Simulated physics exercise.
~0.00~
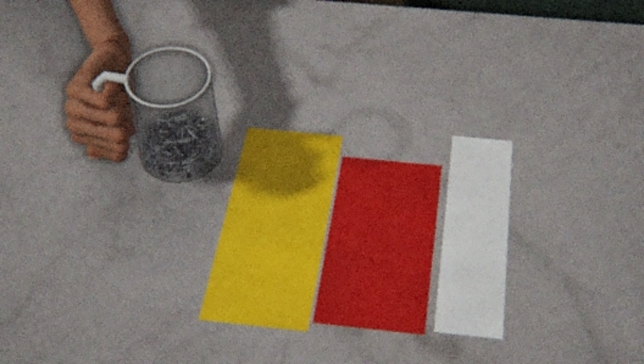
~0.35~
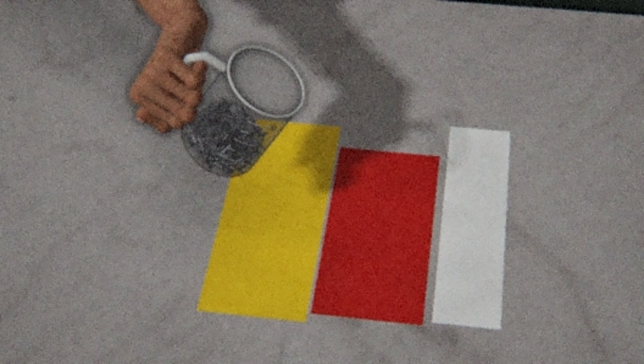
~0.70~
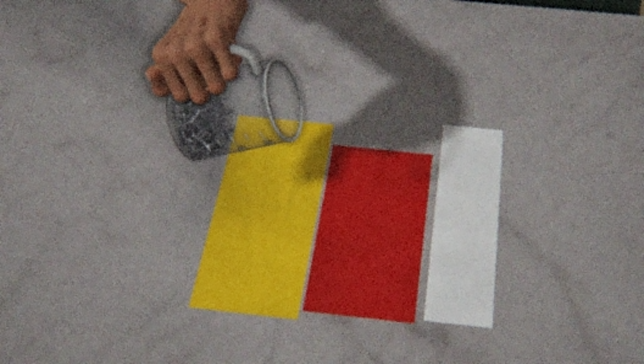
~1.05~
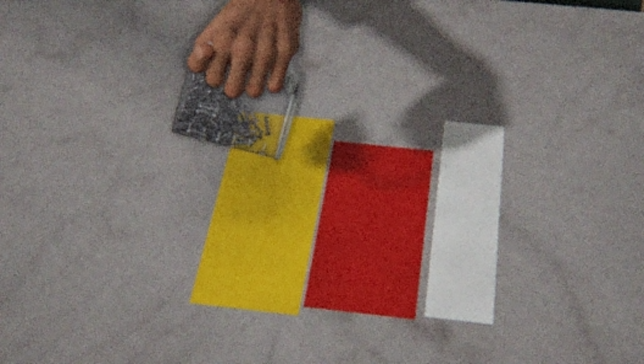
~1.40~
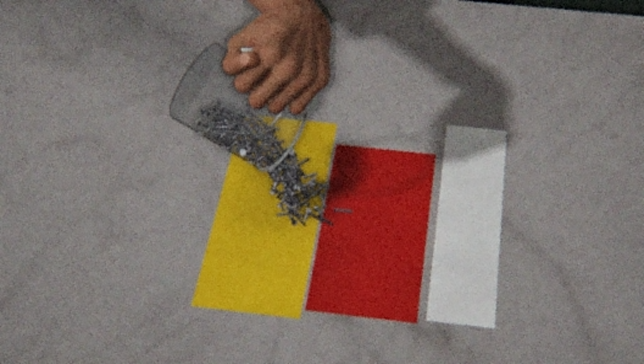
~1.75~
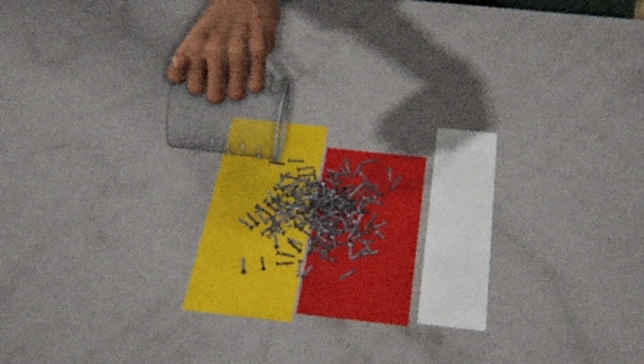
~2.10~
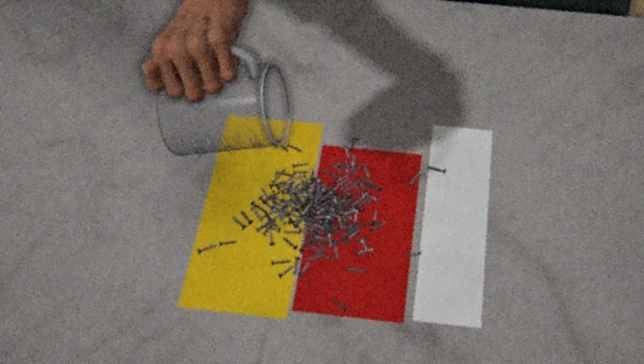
A hand grips the handle of a clear jug of grey steel screws above a pale, marbled tabletop, seen from above through a slightly swaying camera. A yellow mat, a red mat and a white mat lie side by side from left to right. The hand moves the jug right toward the yellow mat and tips it onto its side, then further, until screws pour from its mouth. They spread in a loose heap across the yellow and red mats as the jug turns back. Finally, the emptied jug is held sideways above the yellow mat's upper left, while the white mat stays almost clear.
